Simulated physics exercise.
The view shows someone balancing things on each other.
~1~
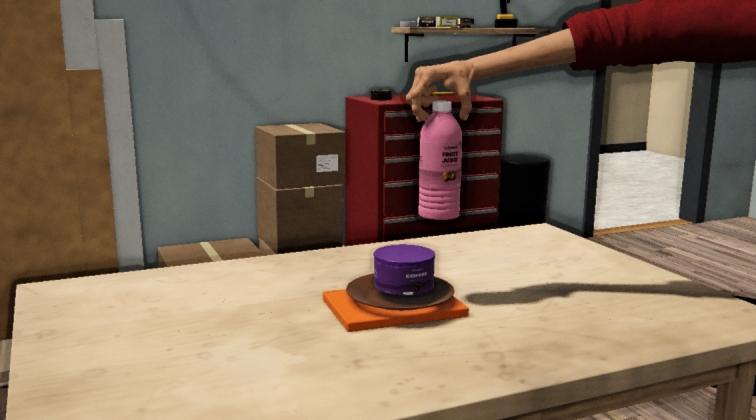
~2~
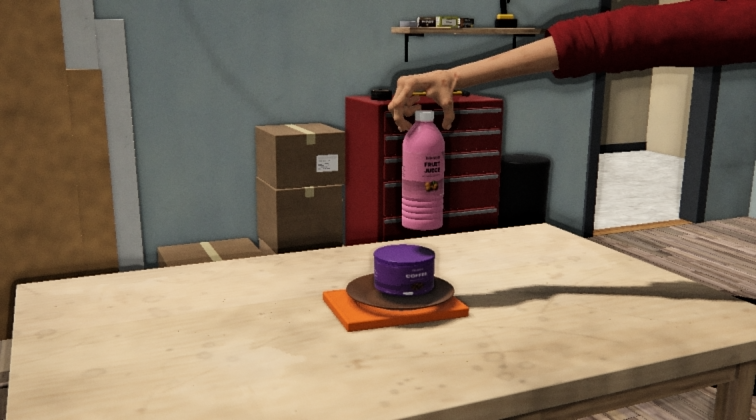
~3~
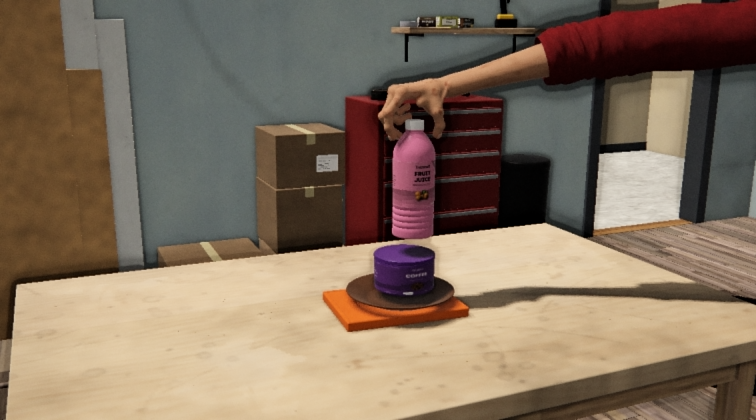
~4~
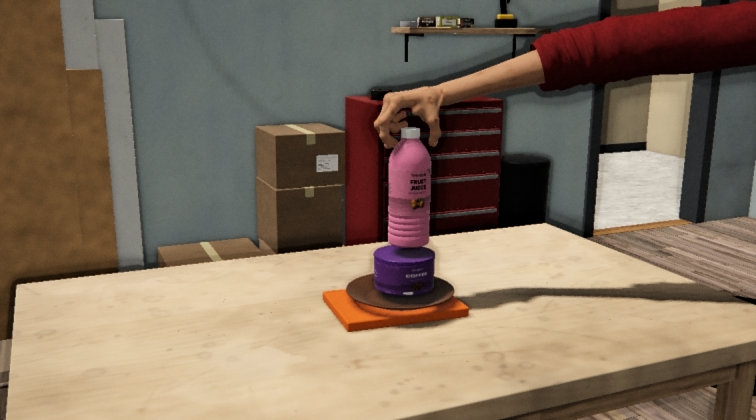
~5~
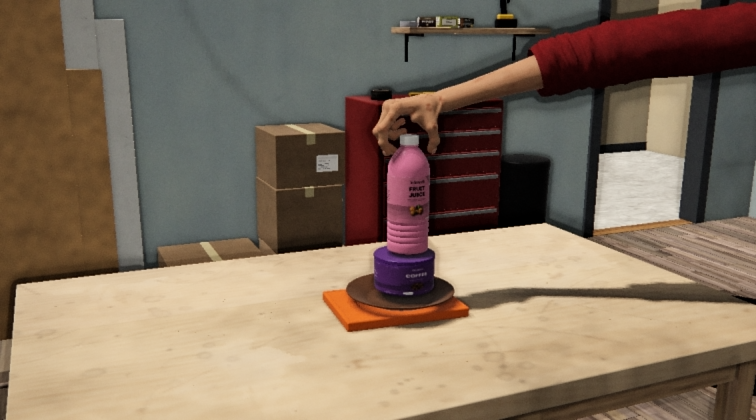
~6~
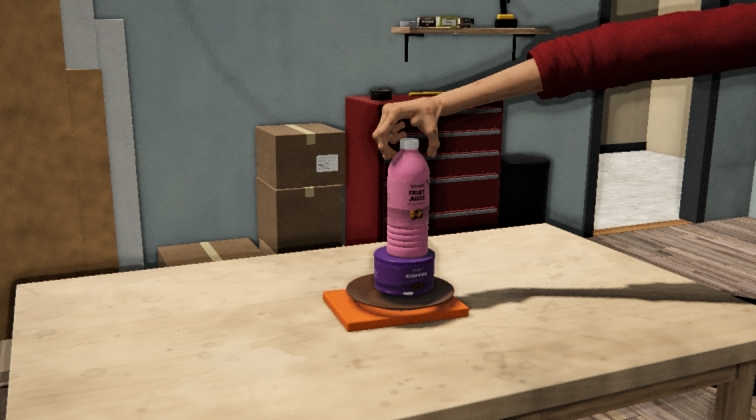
We see a hand in a red sleeve lower a pink bottle, shifting it slightly left, onto a purple tub that sits on a dark plate and an orange tray on a table, the fingers staying around the bottle's top.
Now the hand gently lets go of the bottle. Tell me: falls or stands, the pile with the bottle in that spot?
Honestly, the pile stays standing just fine.
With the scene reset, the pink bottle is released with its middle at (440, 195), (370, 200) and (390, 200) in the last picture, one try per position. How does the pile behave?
Case one: It topples; case two: It topples; case three: It stands firm.
Then, 0.40 s on from there, no change.
Then, 1.20 s on from there, pink bottle resting near (409, 197).
In the end, all 4 unmoved. At the end, from the last picture's camera, pink bottle near (409, 197). The pile stays up.
